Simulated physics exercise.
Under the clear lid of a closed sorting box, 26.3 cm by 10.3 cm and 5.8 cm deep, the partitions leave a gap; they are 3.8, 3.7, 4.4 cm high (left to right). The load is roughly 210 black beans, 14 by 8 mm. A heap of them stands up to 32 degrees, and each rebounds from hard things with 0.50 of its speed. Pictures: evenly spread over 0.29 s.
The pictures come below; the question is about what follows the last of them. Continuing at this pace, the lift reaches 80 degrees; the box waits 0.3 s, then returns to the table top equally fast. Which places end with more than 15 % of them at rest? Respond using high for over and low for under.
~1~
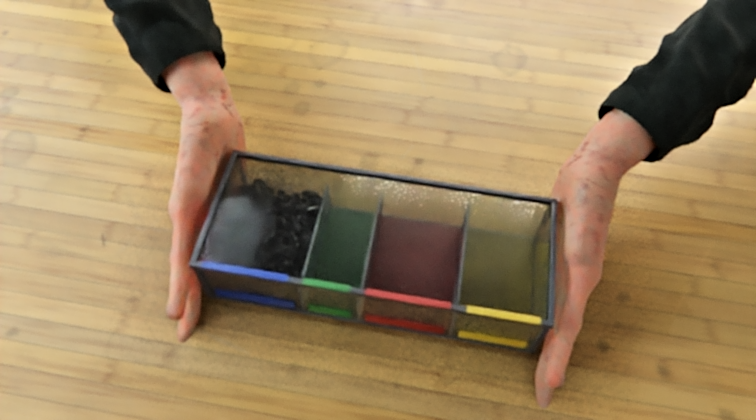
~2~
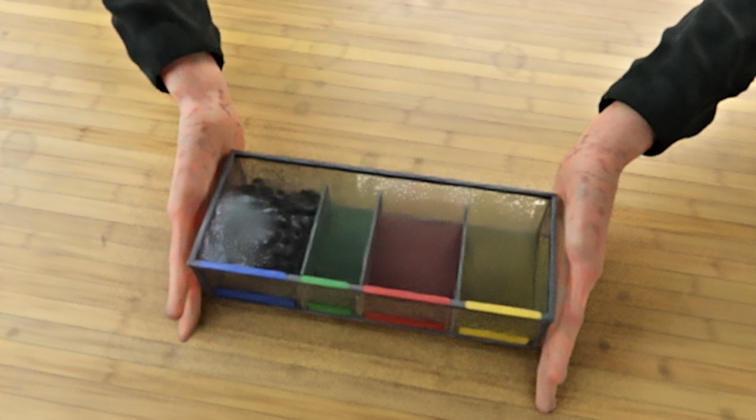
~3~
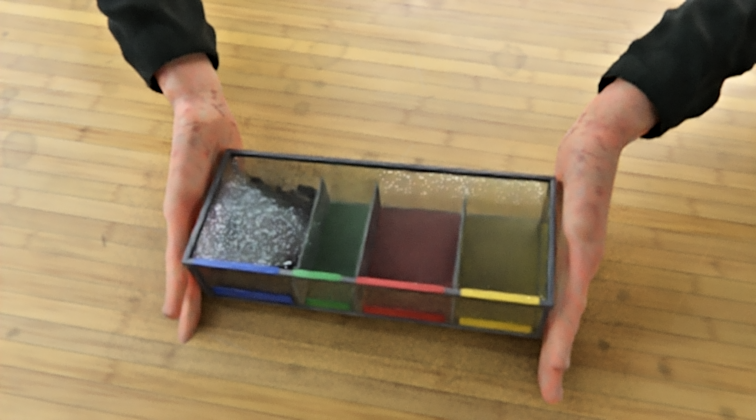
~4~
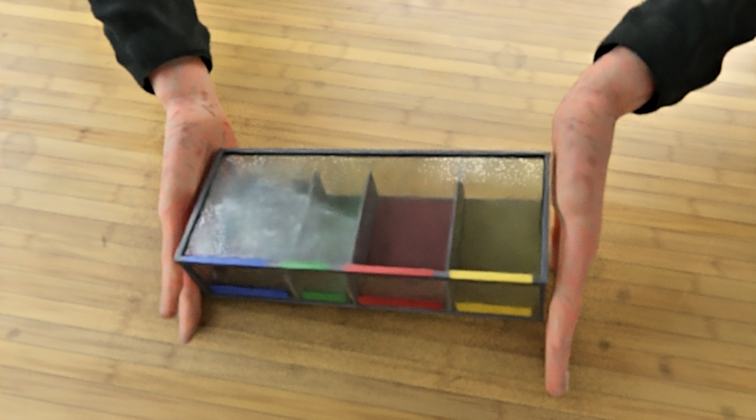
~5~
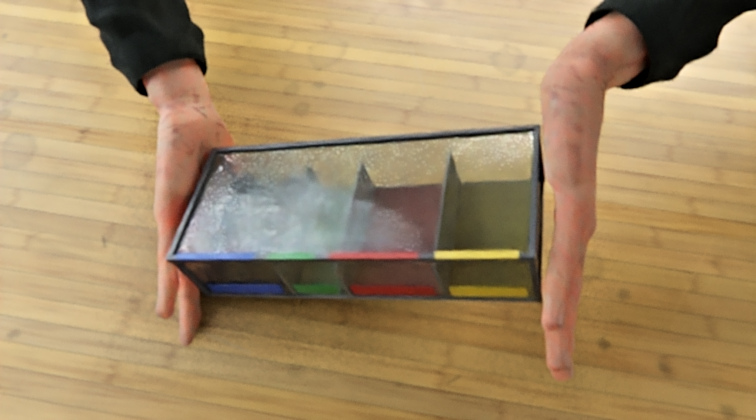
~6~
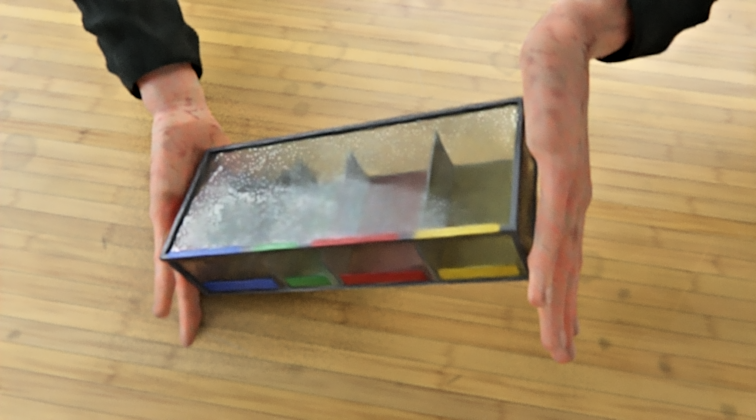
Red low, blue high, green low, yellow low.
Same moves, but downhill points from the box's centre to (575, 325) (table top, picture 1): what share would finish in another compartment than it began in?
Roughly 55 % of the pieces.
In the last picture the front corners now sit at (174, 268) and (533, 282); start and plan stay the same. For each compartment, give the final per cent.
That leaves red with 0 percent, blue with 100, green with 0 and yellow with 0 percent.
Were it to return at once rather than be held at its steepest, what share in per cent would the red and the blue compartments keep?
Then: Red 0; blue 100.
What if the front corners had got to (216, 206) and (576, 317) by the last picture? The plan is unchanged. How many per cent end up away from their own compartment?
I'd say close to 50 in a hundred.
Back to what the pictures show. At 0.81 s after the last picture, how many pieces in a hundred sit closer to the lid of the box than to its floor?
I'd say around 30 percent of the pieces.
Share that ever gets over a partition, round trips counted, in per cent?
Something like 0 per cent of the pieces.
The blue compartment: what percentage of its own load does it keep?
Around 100 %.
Then, 0.81 s after the last picture, tilt 80 degrees; blue 100 %.
Then, 1.35 s after the last picture, tilt 40 degrees; blue 100 %.
Then, 1.95 s after the last picture, tilt 0 degrees; blue 100 %.
In the end, red 0 %, blue 100 %, green 0 %, yellow 0 %.
